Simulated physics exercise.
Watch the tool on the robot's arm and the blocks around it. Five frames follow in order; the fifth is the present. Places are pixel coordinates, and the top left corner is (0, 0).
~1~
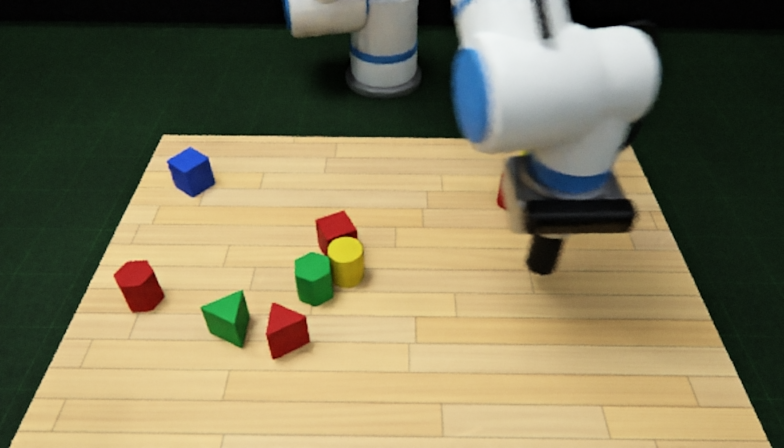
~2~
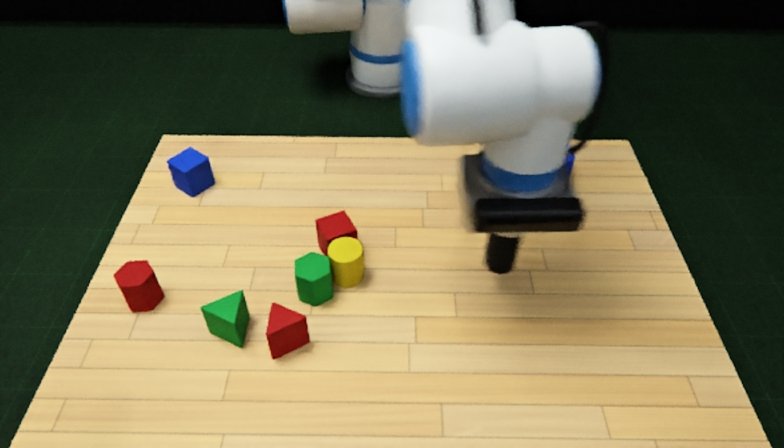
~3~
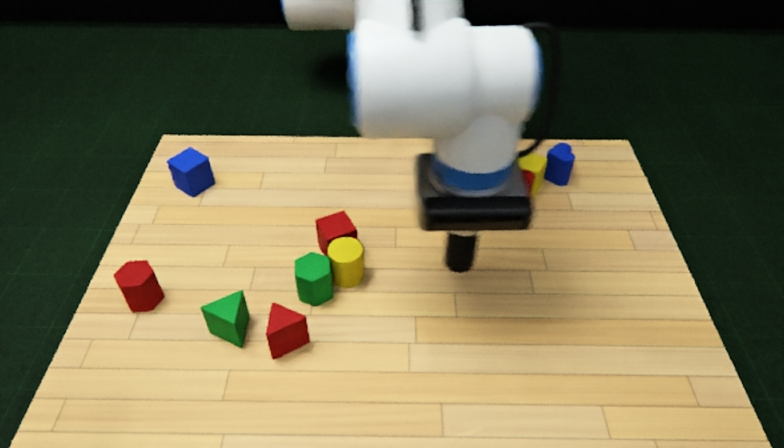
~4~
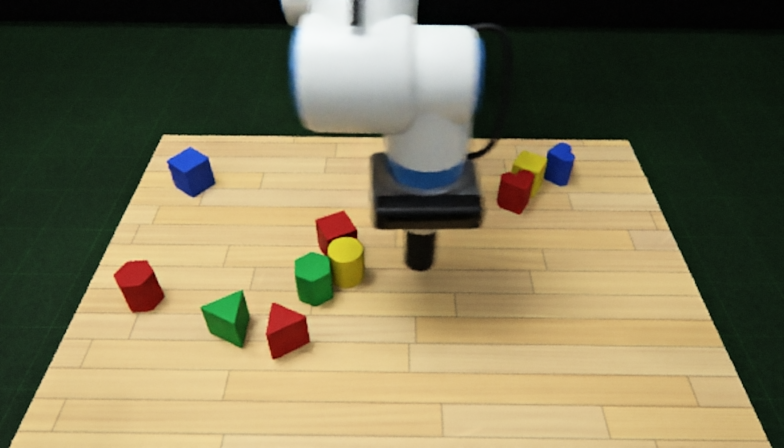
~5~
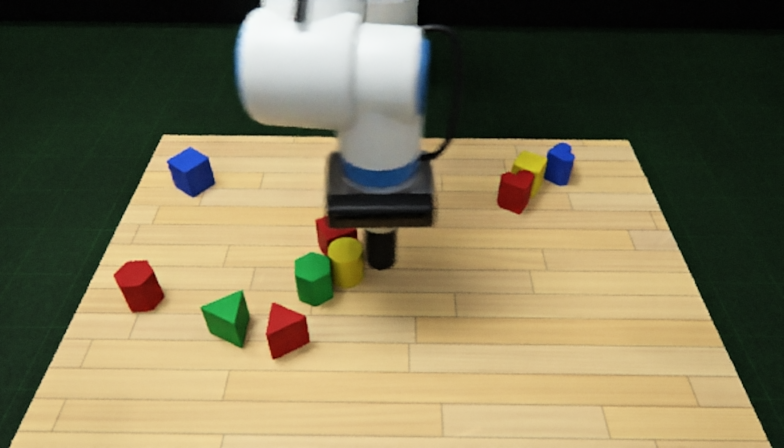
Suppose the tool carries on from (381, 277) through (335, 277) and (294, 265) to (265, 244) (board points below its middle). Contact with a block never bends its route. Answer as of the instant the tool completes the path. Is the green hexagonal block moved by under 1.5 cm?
No, it doesn't check out.
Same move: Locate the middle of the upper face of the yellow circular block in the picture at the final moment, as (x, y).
At the end it should sit near (228, 217).
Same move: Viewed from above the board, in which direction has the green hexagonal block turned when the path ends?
Against the clock.
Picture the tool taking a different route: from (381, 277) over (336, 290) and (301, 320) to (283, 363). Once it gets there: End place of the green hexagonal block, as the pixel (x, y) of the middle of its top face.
I'd guess (271, 277).
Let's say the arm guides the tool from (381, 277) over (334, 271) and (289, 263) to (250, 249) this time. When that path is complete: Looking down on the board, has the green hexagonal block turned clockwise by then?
No, that is not how it ends up.
On the path given first. One third of the way, tool at (333, 260); green hexagonal block at (290, 269), turned 65° anticlockwise; red square piece at (330, 221), turned 30° clockwise; yellow circular block at (302, 243).
Two thirds of the way, tool at (291, 248); green hexagonal block at (290, 270), turned 65° anticlockwise; red square piece at (330, 221), turned 30° clockwise; yellow circular block at (261, 230).
At the end, tool at (261, 226); red triangle in place; green hexagonal block at (290, 270), turned 65° anticlockwise; red square piece at (330, 221), turned 30° clockwise; yellow circular block at (228, 217).
